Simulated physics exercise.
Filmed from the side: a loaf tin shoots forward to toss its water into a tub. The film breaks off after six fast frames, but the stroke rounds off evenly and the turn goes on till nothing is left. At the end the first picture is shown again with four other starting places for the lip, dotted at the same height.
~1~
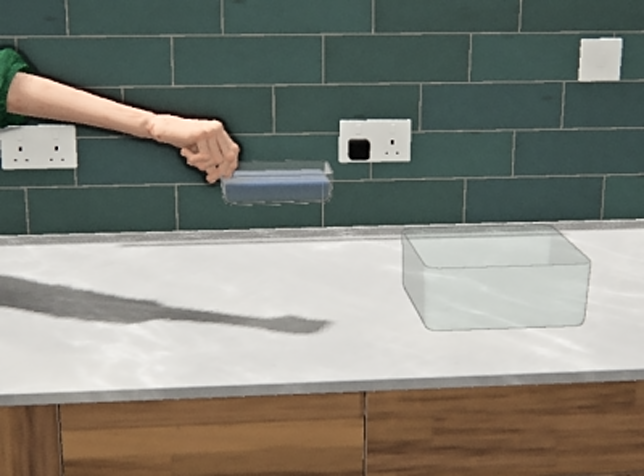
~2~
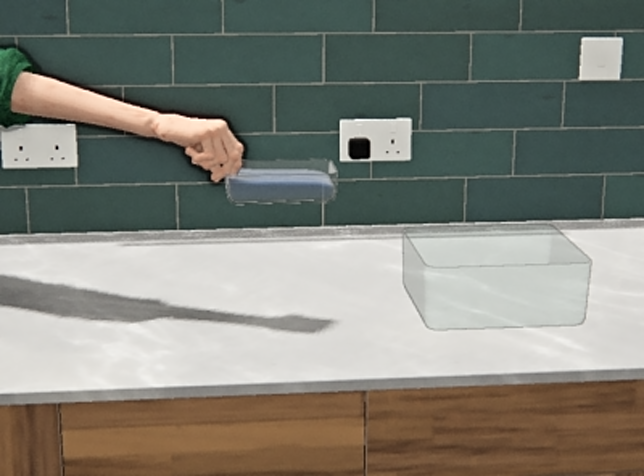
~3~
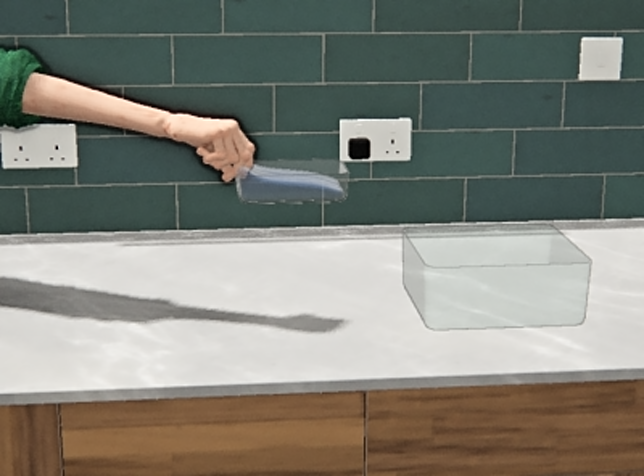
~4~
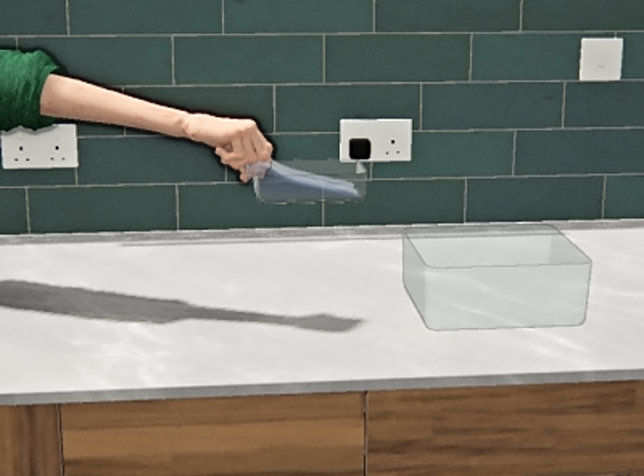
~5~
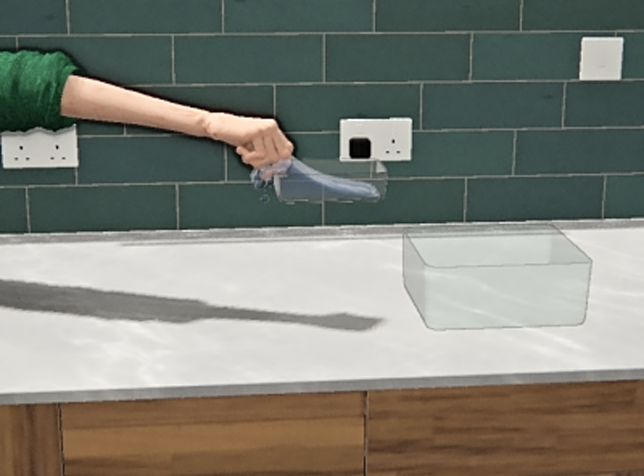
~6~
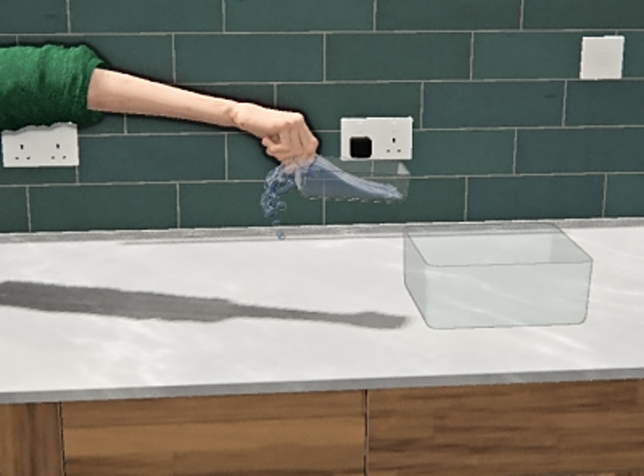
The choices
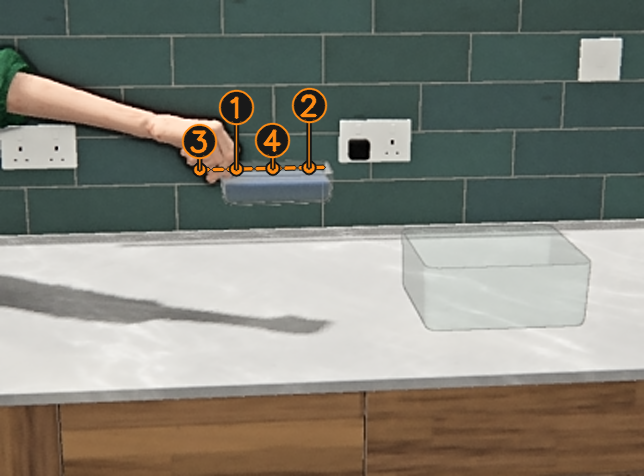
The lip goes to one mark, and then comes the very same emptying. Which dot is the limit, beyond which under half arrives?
Take 2.
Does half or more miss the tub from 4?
Yes, that goes wrong.
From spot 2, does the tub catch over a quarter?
Yes.
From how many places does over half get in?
One.
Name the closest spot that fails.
That is spot 4.
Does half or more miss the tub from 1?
Yes.
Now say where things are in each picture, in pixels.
Upright, lip at (328, 167); tub from (424, 330) to (584, 324); nothing has left yet, in the first picture.
Upright, lip at (333, 166); nothing has left yet, in the second picture.
Upright, lip at (344, 166); water is over the rim, down to (235, 168), in the third picture.
Upright, lip at (361, 166); water is over the rim, down to (250, 177), in the fourth picture.
Upright, lip at (381, 165); water is over the rim, down to (266, 200), in the fifth picture.
Tipped about 4°, lip at (404, 167); water is over the rim, down to (281, 238), in the sixth picture.
In orange, 1 at (236, 169); 2 at (309, 167); 3 at (199, 169); 4 at (272, 168).
For spot 1, about 2 % lands in the tub, 97 % falls short.
For spot 2, about 67 % lands in the tub, 30 % falls short and 3 % goes beside or beyond.
For spot 3, about 0 % lands in the tub, 99 % falls short.
For spot 4, about 16 % lands in the tub, 82 % falls short and 3 % goes beside or beyond.
